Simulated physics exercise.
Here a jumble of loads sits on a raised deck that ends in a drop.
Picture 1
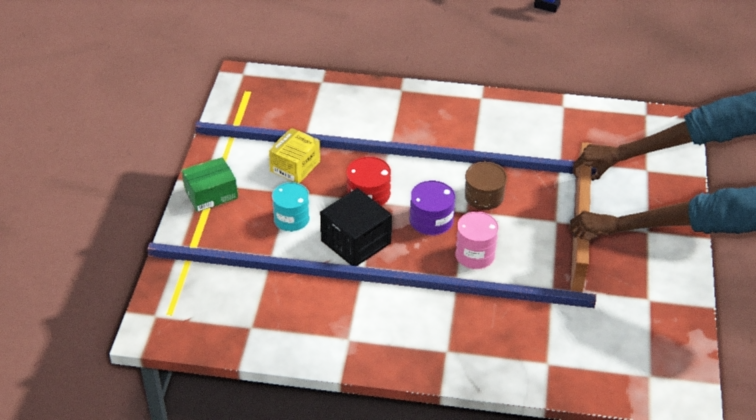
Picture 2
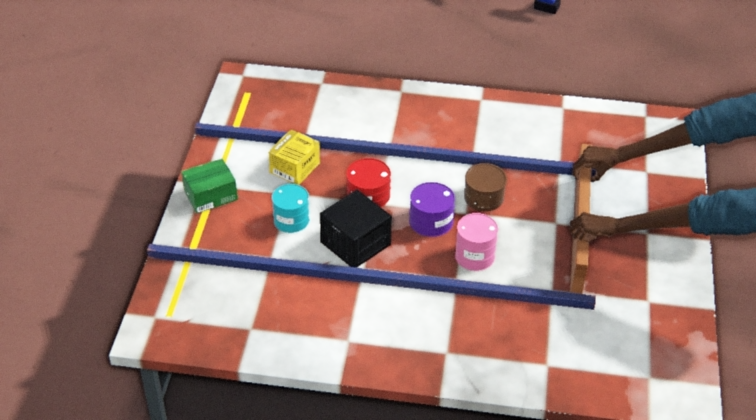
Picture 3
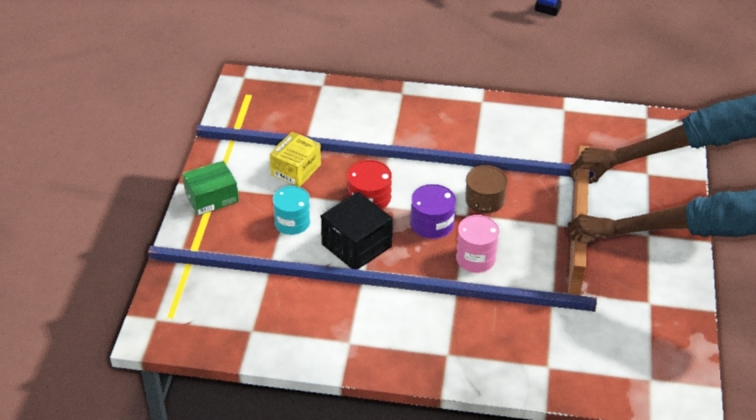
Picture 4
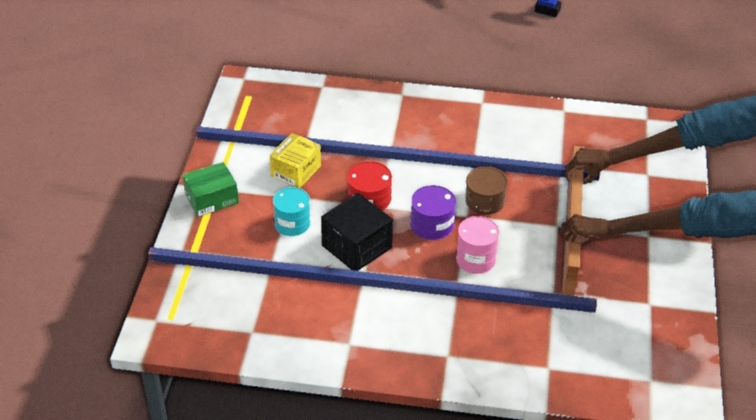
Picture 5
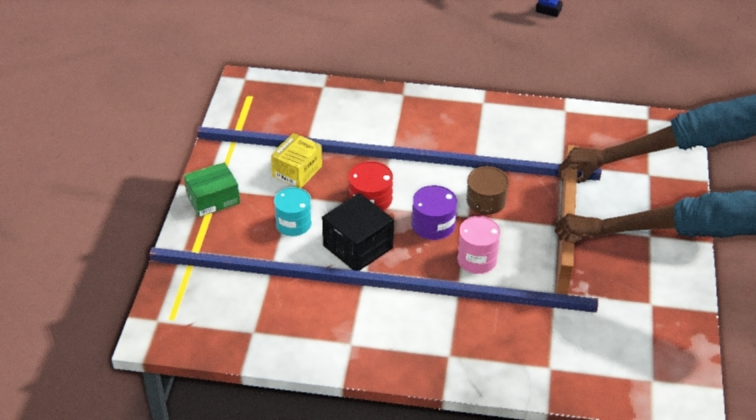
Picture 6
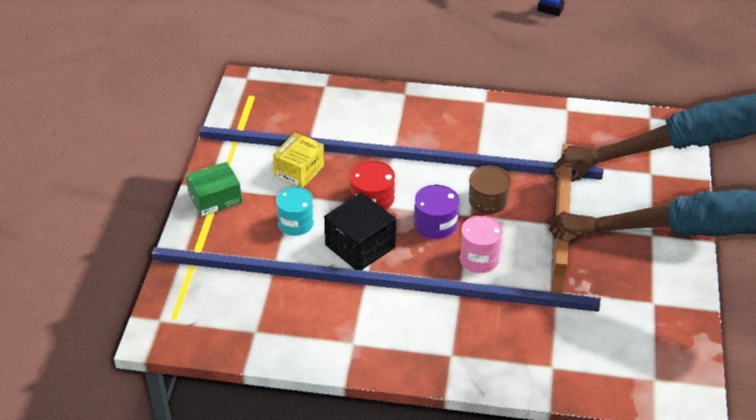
Two hands slide a wooden plank slightly left between blue rails toward still boxes and canisters.
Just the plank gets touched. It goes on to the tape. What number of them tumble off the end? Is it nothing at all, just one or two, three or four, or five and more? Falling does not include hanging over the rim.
It is five and more.
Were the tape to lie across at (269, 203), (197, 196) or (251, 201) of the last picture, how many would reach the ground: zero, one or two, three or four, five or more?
Place one: One to two; place two: Five or over; place three: 1 or 2.
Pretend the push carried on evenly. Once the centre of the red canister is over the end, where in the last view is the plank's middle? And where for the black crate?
Near (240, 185), then near (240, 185).
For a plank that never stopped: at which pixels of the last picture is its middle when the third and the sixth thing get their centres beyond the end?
I'd put the first at about (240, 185) and the next at about (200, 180).
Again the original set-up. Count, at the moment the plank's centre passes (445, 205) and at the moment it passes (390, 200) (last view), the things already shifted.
At the first spot 3, then 6.
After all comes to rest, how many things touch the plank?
It is in contact with 3.
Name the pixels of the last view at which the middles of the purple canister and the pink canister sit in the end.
The one named first is at (193, 187), the next at (185, 214).
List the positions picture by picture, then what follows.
Green box (210, 184); yellow box (295, 156); turquoise canister (291, 207); plank (582, 217); tape (212, 193), in the first picture.
Yellow box (294, 157); pink canister (476, 242), in the second picture.
Turquoise canister (292, 211); red canister (370, 186), in the third picture.
Green box (211, 189); plank (573, 220), in the fourth picture.
Yellow box (297, 161); purple canister (434, 212), in the fifth picture.
Green box (214, 189); yellow box (299, 160); turquoise canister (295, 211); plank (562, 218); tape (216, 198), in the sixth picture.
A little later, none off yet; green box at rest near (214, 189); yellow box at rest near (299, 160); turquoise canister at rest near (295, 211).
Next, none off yet; green box shifted a little near (207, 183); yellow box shifted about its own width near (279, 152); turquoise canister shifted well along near (225, 202).
When it is over, the number that fall off is five or more; down, red canister, black crate, turquoise canister, yellow box and green box.
